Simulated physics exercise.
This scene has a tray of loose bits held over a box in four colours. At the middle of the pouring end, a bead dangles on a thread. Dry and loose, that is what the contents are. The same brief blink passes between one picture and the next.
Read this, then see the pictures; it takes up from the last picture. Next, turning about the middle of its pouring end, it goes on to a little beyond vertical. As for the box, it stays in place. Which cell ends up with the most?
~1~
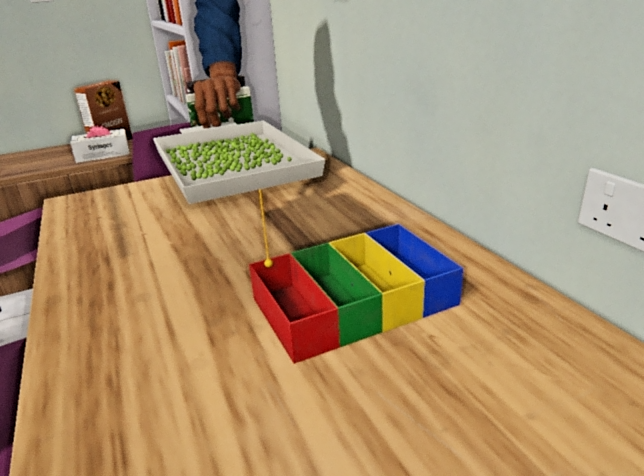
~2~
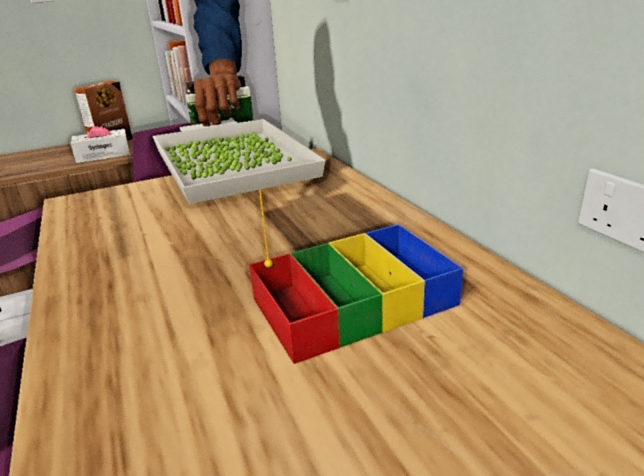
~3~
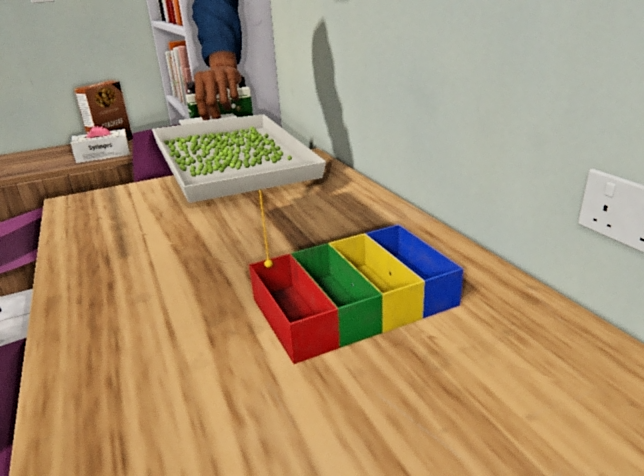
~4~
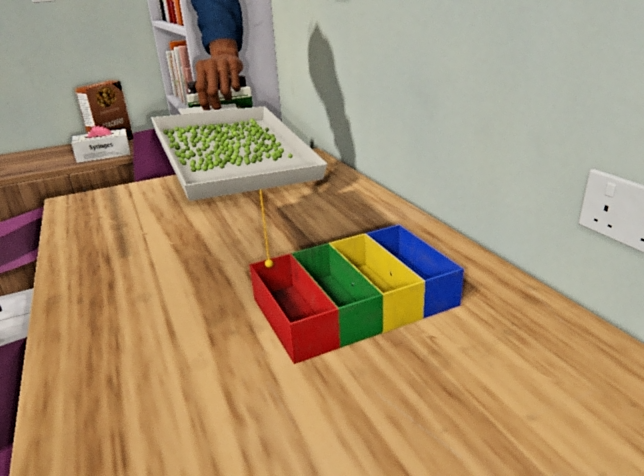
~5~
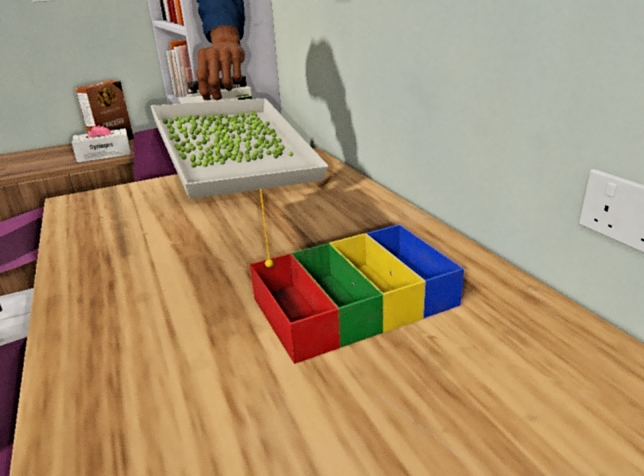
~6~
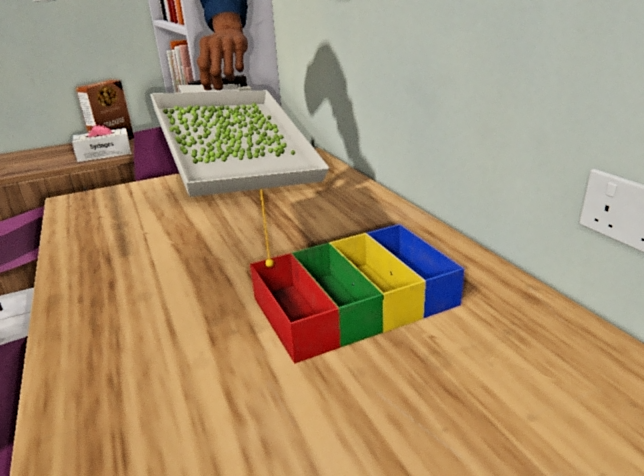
The green cell.
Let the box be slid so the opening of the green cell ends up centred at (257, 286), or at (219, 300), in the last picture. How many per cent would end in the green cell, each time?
You'd get 0 in a hundred first and 0 in a hundred after that.
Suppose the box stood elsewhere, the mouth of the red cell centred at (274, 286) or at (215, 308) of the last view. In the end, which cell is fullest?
The first position gives the green one, and the second gives the cell in blue.
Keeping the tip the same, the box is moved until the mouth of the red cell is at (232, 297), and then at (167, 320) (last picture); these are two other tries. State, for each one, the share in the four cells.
First 100 %, then 40 %.
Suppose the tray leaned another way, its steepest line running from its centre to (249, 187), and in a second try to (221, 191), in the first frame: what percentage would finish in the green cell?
The first try would leave around 10 per cent there, the second around 0 per cent.
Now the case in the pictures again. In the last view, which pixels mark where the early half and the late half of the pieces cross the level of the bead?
Half one: (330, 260), half two: (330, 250).
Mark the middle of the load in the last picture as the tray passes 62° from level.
Somewhere around pixel (297, 173) in the last picture.
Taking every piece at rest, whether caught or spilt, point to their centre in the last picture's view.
Centre at rest, last view: Approx. (337, 307).
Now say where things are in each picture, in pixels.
The first picture shows corners of the pouring end at (186, 186) and (321, 159), level; middle of the load at (227, 154), dried peas; bead on its thread at (269, 263); red cell at (315, 332); green cell at (361, 317); yellow cell at (403, 302); blue cell at (443, 289).
The second picture shows corners of the pouring end at (186, 186) and (321, 160), level; middle of the load at (227, 153).
The third picture shows corners of the pouring end at (187, 185) and (322, 161), tipped barely, lowest at the right corner; middle of the load at (227, 149).
The fourth picture shows corners of the pouring end at (188, 183) and (323, 163), tipped a little, lowest at the right corner; middle of the load at (227, 143).
The fifth picture shows corners of the pouring end at (189, 182) and (324, 165), tipped a little, lowest at the right corner; middle of the load at (227, 137).
The sixth picture shows corners of the pouring end at (190, 180) and (325, 167), tipped clearly, lowest at the right corner; middle of the load at (229, 131); red cell at (316, 332); green cell at (361, 317); yellow cell at (404, 303); blue cell at (444, 290).
Soon, tray tipped steeply; most on the tray; a stray few in the green cell; a stray few in the yellow cell; a stray few in the red cell; a small part falling or outside the box.
A while on, tray tipped past a quarter turn; about two thirds on the tray; about a quarter in the green cell; a stray few in the yellow cell; a stray few in the red cell; a small part falling or outside the box.
Towards the end, tray tipped past a quarter turn; most in the green cell; a small part in the red cell; a stray few in the yellow cell; a stray few falling or outside the box.
Finally, tray tipped past a quarter turn; most in the green cell; a small part in the red cell; a stray few in the yellow cell; none in the blue cell; a stray few outside the box.
